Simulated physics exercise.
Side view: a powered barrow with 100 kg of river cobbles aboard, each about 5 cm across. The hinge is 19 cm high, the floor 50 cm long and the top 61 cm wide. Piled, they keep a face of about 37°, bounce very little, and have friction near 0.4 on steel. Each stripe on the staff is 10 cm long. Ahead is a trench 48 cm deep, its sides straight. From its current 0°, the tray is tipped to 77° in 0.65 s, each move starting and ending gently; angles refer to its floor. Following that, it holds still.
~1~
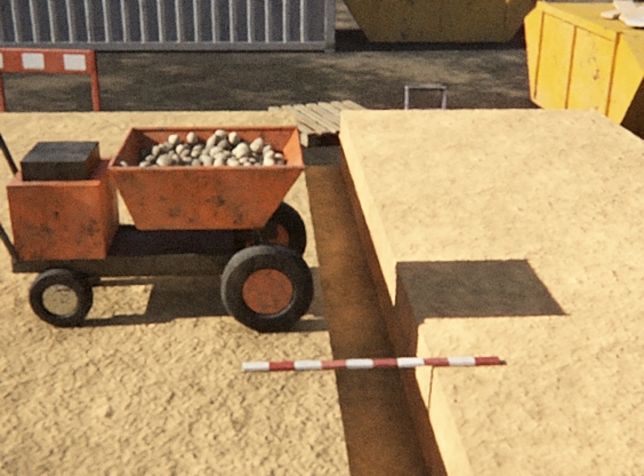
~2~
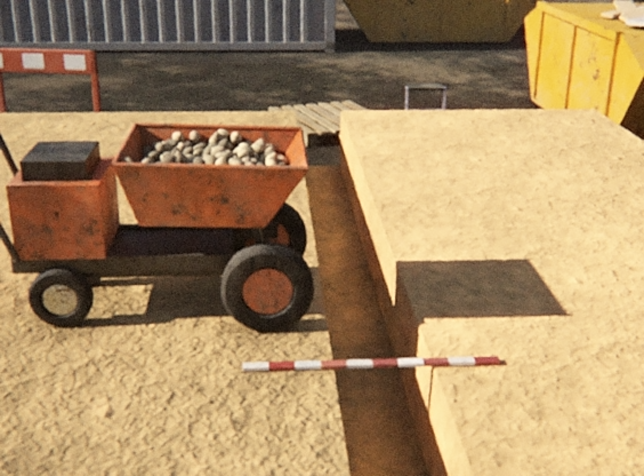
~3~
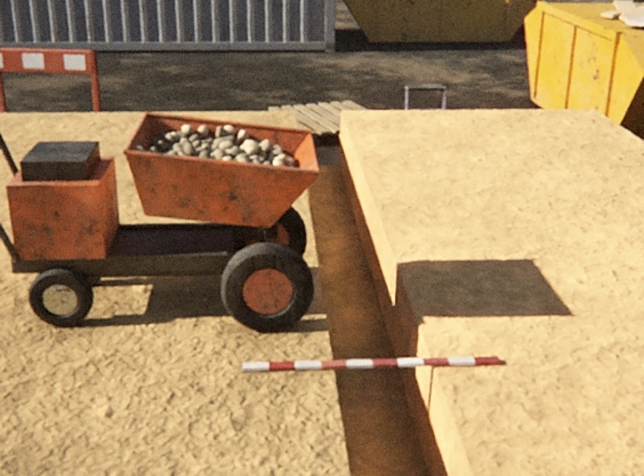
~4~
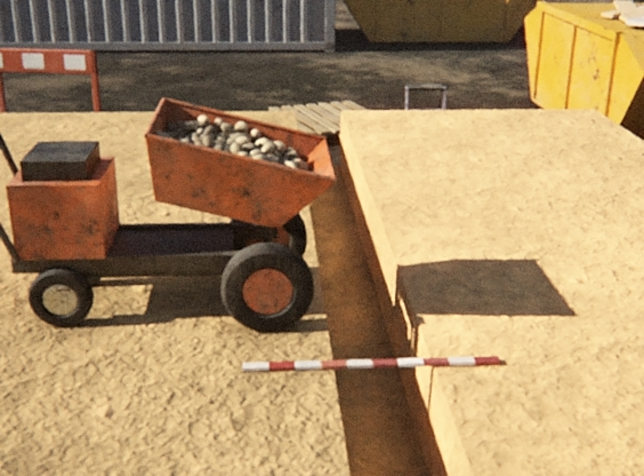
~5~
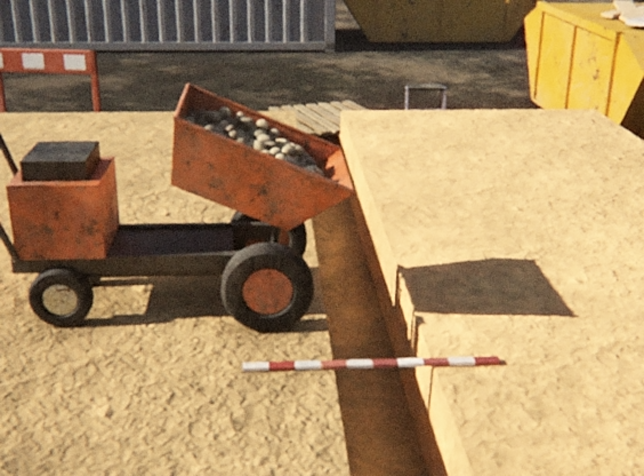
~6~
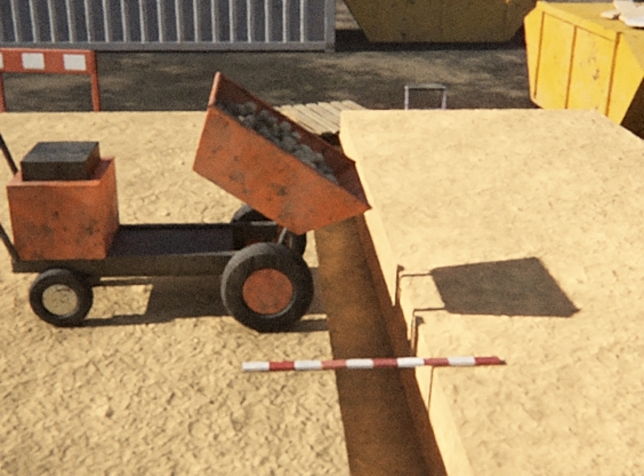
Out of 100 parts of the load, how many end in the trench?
Some 25 out of 100.
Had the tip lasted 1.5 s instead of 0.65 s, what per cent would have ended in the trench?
That would give about 40 percent.
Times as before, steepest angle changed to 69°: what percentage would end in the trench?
Roughly 30 per cent would end in the trench.
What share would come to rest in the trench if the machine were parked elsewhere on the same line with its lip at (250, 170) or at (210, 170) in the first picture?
From the first place around 75 per cent, from the other around 100.
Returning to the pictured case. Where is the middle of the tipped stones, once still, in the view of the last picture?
(457, 292).
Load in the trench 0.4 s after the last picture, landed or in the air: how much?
5 per cent or so by then.
Then, 0.2 s after the last picture the floor is at 65°, 100 % in the tray; the foremost stones are at (385, 233).
Then, 0.4 s after the last picture the floor is at 77°, 56 % in the tray, 3 % in the trench, 40 % past the trench; the foremost stones are at (484, 290).
Then, 0.8 s after the last picture the floor is at 77°, 12 % in the tray, 12 % in the trench, 76 % past the trench; the foremost stones are past the picture's edge.
Then, 2.8 s after the last picture the floor is at 77°, 0 % in the tray, 25 % in the trench, 75 % past the trench; the foremost stones are past the picture's edge.
